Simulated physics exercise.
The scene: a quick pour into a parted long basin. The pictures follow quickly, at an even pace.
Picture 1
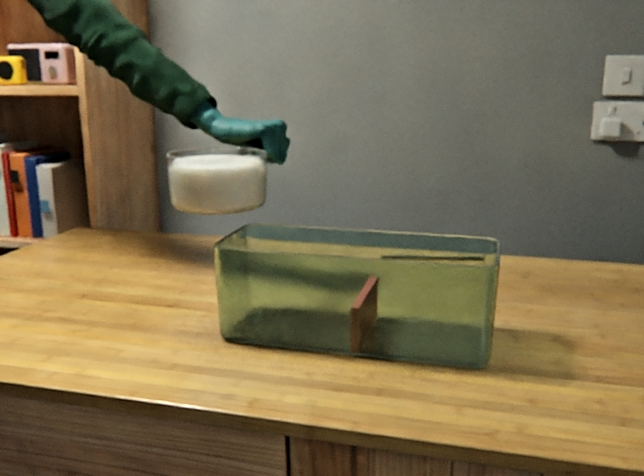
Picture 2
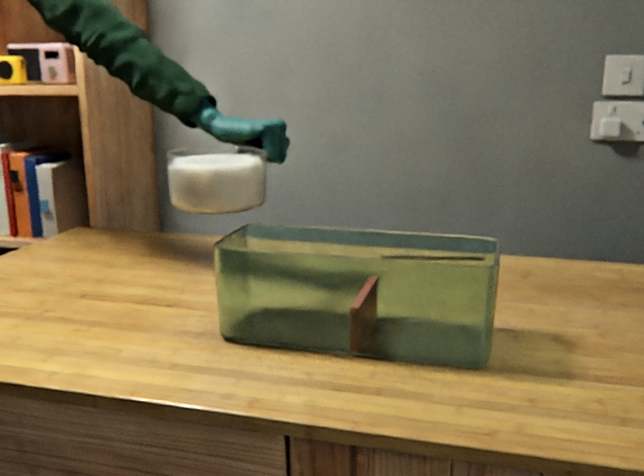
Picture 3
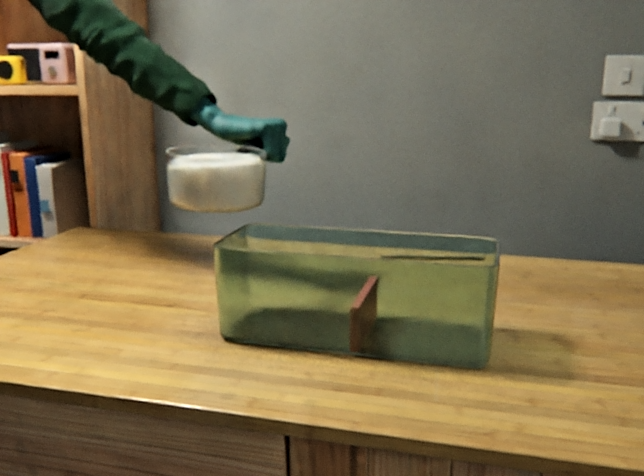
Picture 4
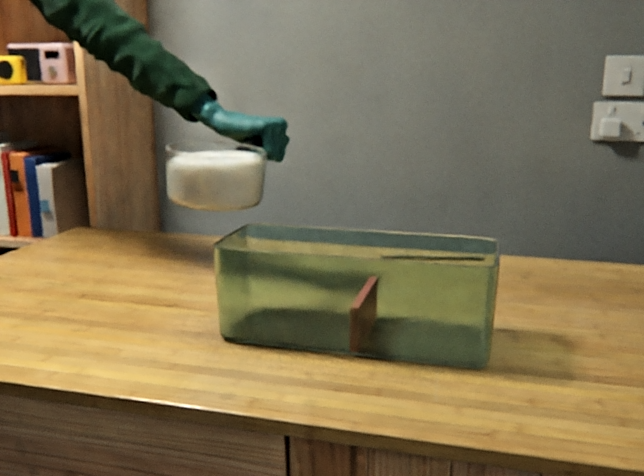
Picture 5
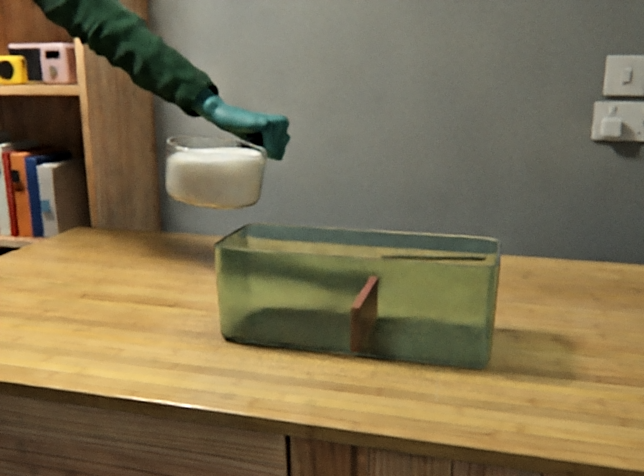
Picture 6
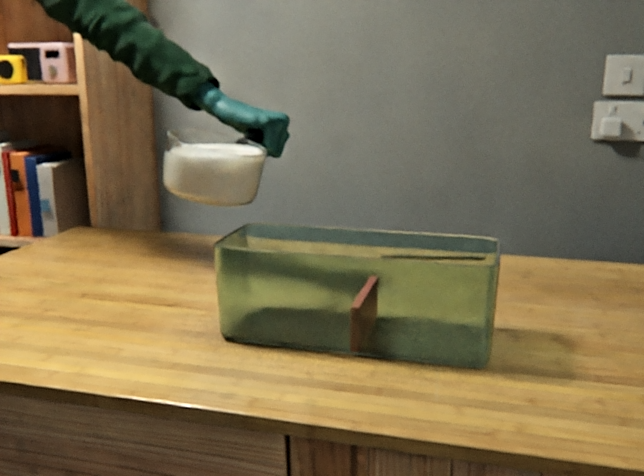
A wooden tabletop stands before a grey wall, seen from the front and slightly above, with a shelf of books at left and white switches at right. A green-sleeved arm with a teal glove holds a clear round dish of white milk above the left end of a long greenish glass basin with a reddish-brown divider. The hand slowly tilts the dish slightly rightward, while the camera stays still.
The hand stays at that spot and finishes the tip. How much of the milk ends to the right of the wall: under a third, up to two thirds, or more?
The share right of the wall is less than a third.
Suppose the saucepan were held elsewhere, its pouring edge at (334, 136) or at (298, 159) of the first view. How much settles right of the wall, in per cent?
First some 95, then 65 per cent.
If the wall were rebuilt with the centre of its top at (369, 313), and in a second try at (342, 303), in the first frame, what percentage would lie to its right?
Near 15 % and 50 %.
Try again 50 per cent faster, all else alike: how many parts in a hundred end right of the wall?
Roughly 10 in a hundred.
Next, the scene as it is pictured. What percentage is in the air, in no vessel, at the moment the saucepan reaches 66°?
Near 30 %.
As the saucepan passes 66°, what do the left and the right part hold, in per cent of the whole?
Near 15 on the left, 0 on the right.
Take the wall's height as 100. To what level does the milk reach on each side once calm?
Some 50 per cent left and 0 right.
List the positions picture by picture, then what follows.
It leans 0°; its right rim is at (263, 156); the milk meets the walls at (177, 160) and (263, 163); the long basin's rim runs from (231, 236) to (499, 254); the wall's top is at (365, 292), in the first picture.
It leans 1°; its right rim is at (263, 156); the milk meets the walls at (177, 160) and (263, 162), in the second picture.
It leans 2°; its right rim is at (263, 156); the milk meets the walls at (177, 159) and (263, 160), in the third picture.
It leans 5°; its right rim is at (263, 156); the milk meets the walls at (176, 156) and (263, 159), in the fourth picture.
It leans 9°; its right rim is at (263, 156); the milk meets the walls at (176, 152) and (263, 156), in the fifth picture.
It leans 13°; its right rim is at (263, 156); the milk meets the walls at (175, 148) and (263, 153), in the sixth picture.
A moment on, the saucepan is tipped part way and 56 per cent is still to pour, 13 is left of the wall and 0 right of it.
Next, the saucepan is tipped on its side and 10 per cent is still to pour, 76 is left of the wall and 1 right of it.
Then the saucepan is tipped right over and 0 per cent is still to pour, 96 is left of the wall and 2 right of it.
Later the saucepan is tipped right over and 0 per cent is still to pour, 97 is left of the wall and 2 right of it.
At rest 97 per cent lies left of the wall, 2 right of it and 1 outside.
